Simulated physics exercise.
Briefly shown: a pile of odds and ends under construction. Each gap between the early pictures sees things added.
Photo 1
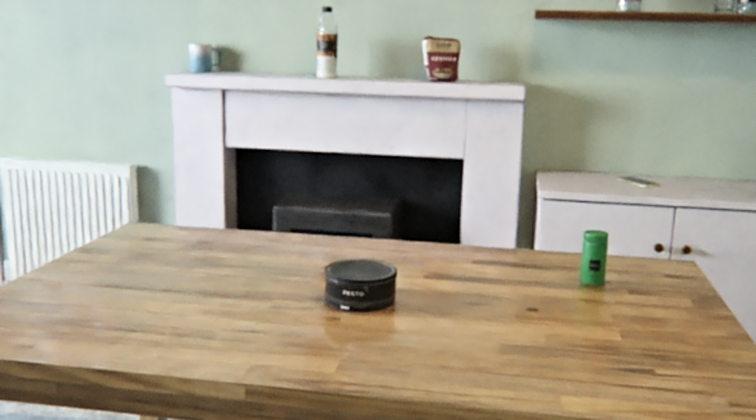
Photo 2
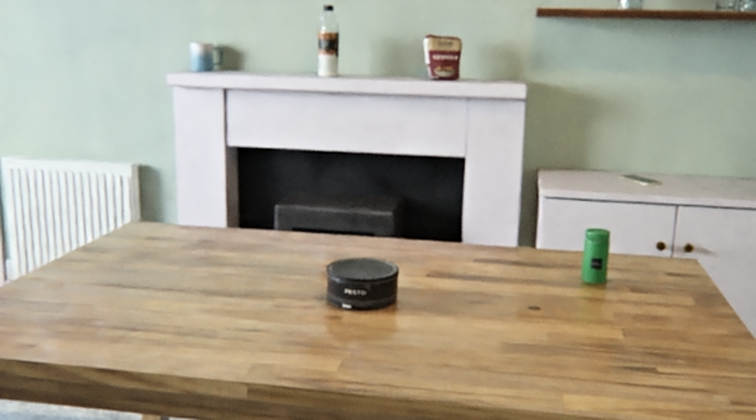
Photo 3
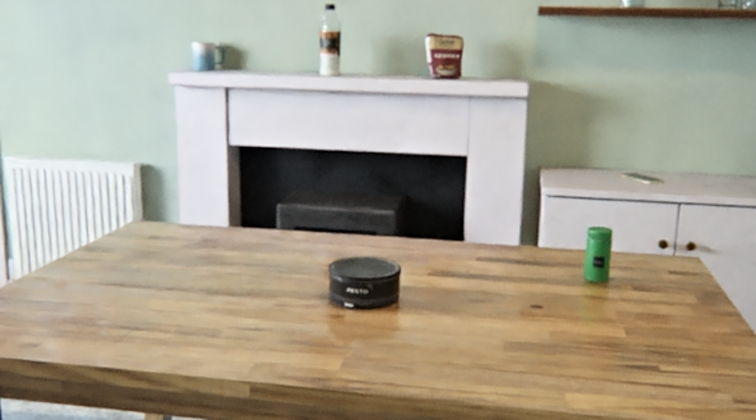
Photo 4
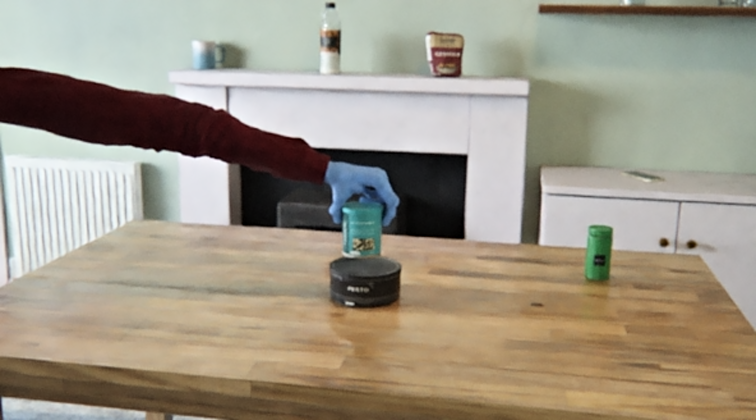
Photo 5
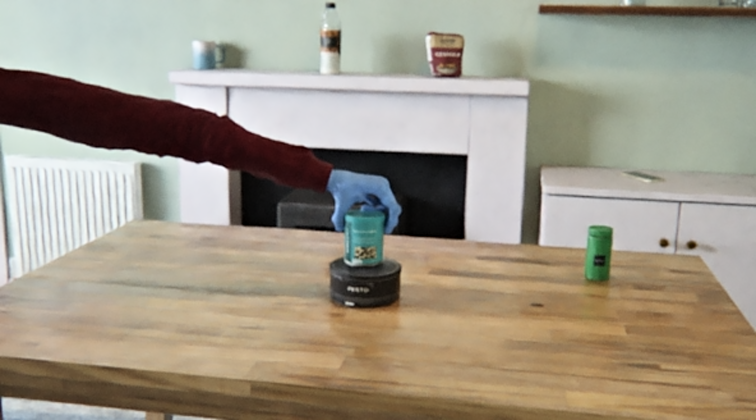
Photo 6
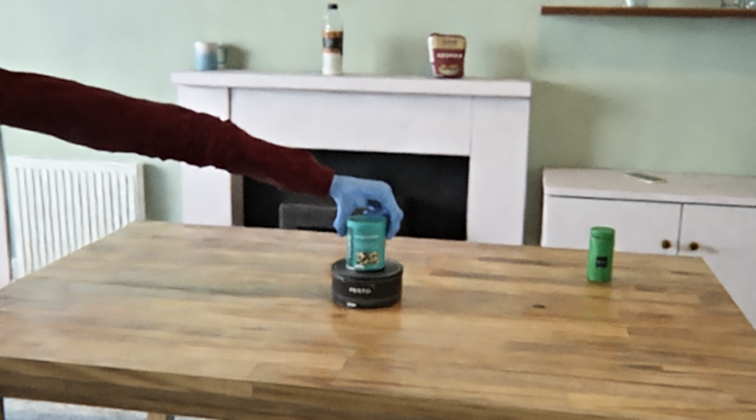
The video shows a round black object on a wooden table with a green shaker to the right. A blue-gloved hand reaches in from the left and lowers a turquoise pot onto the black object, keeping hold of it.
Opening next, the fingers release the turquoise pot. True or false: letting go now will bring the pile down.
False.
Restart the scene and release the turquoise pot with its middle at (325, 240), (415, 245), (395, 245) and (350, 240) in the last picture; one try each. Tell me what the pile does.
Case one: Falls over. Case two: Falls over. Case three: Stable. Case four: Stable.
Then, 0.70 s later than the last frame, all is still.
Then, 1.60 s later than the last frame, turquoise pot resting near (366, 243).
When it is over, all 3 as before. End places, in pixels of the last picture, turquoise pot near (366, 243). The pile holds.
